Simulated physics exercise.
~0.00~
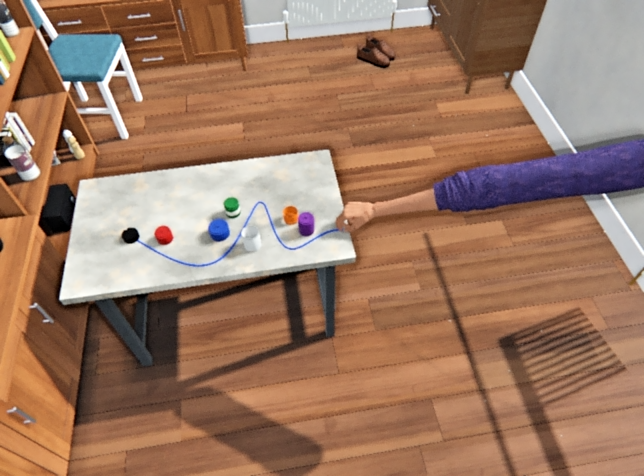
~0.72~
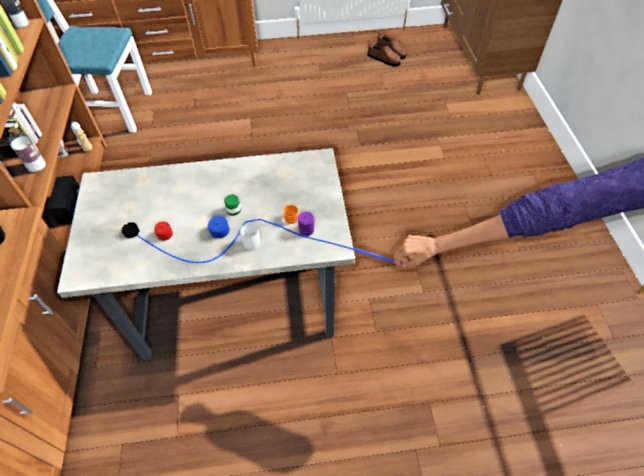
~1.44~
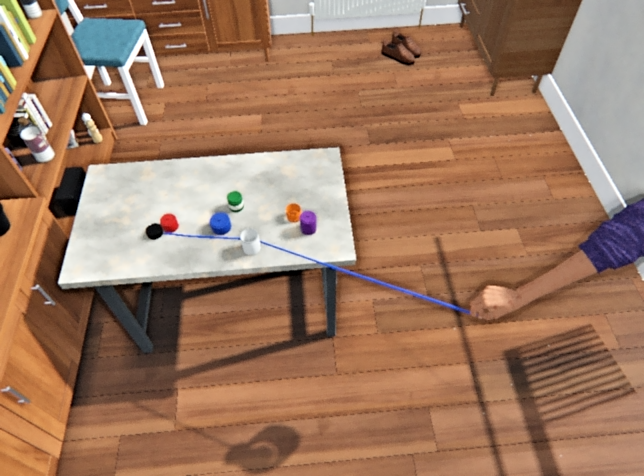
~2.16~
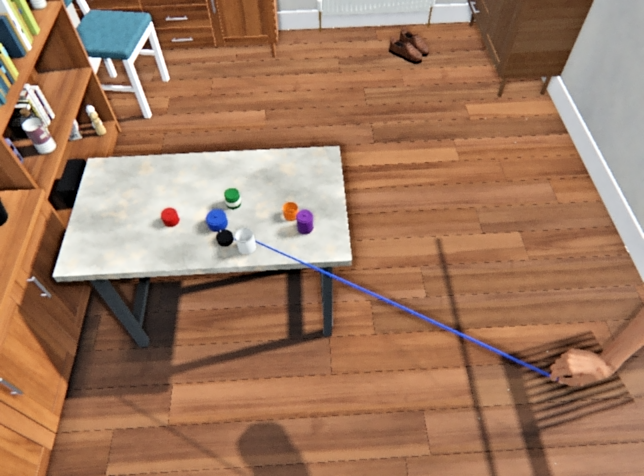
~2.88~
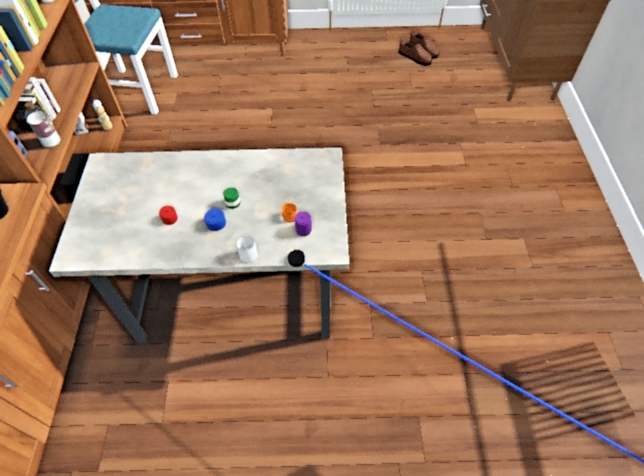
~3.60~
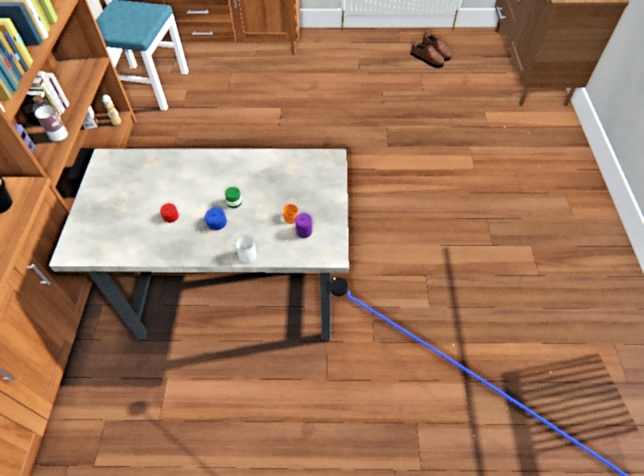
At first, a hand in a purple sleeve holds a blue cord that winds among six small pots and cups on a pale table to a round black object at the left. The hand draws away to the right and downward, and the loose curves straighten. The black object then slides right, and the red pot shifts slightly toward the back. It passes between the blue pot and the white mug, which ends up a little nearer the front edge. As the hand leaves view, the black object nears the right corner, and finally it is off the table, beside the leg, while the six items remain on top.
